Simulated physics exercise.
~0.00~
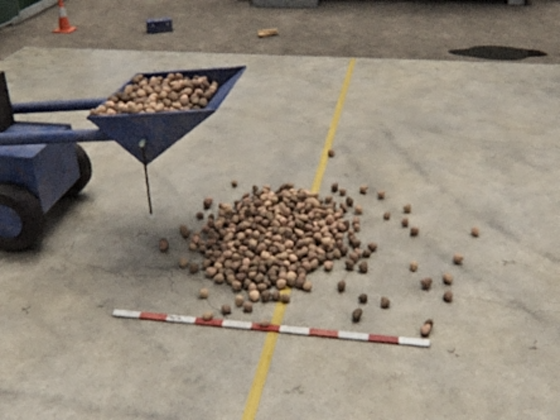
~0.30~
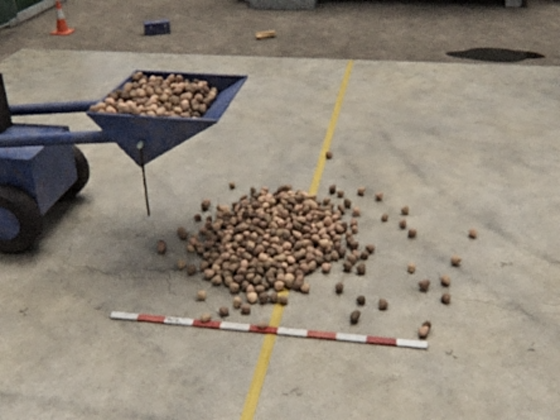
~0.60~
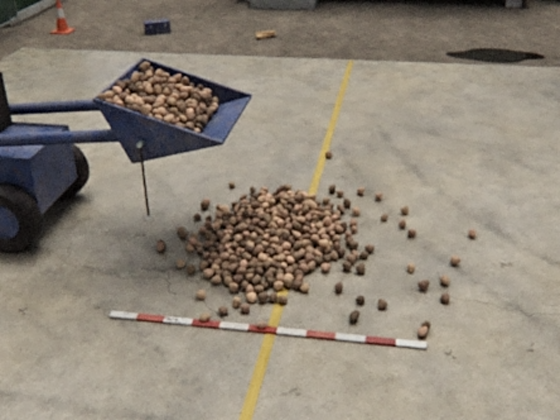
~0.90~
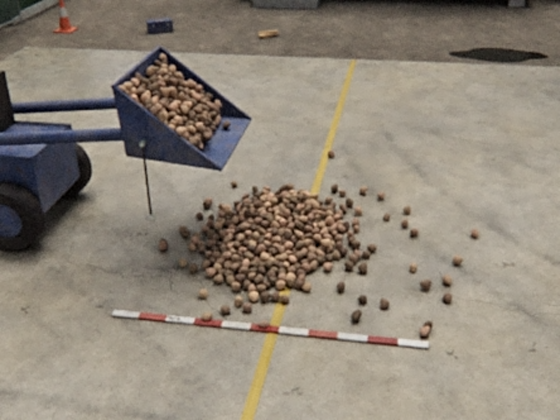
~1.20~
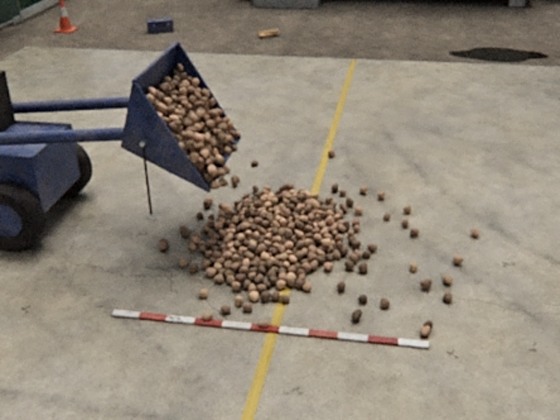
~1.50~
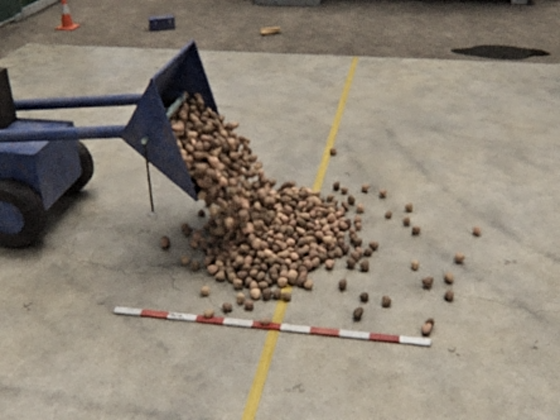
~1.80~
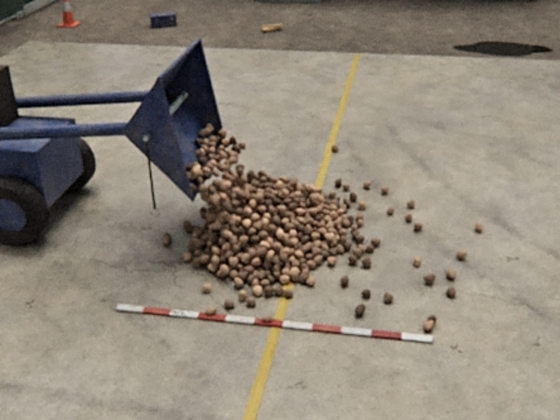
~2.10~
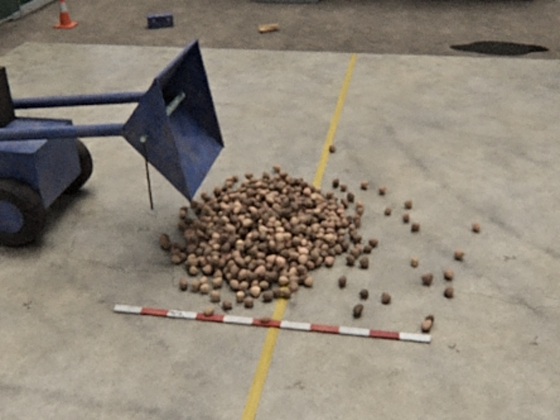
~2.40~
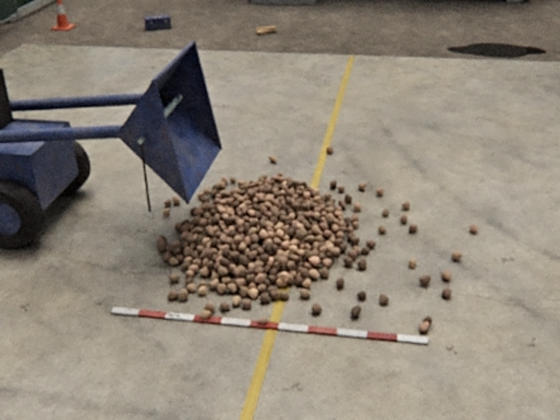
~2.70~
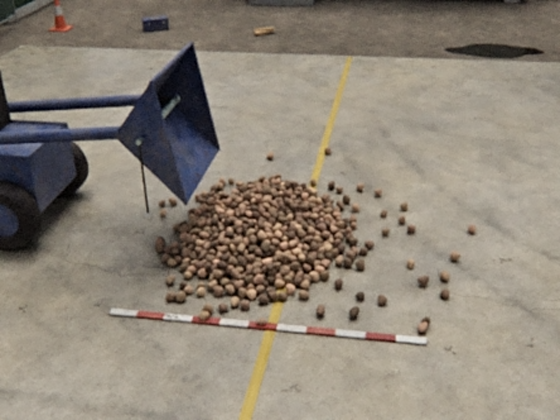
A blue loader bucket tips rightward and empties its brown stones onto the existing pile.
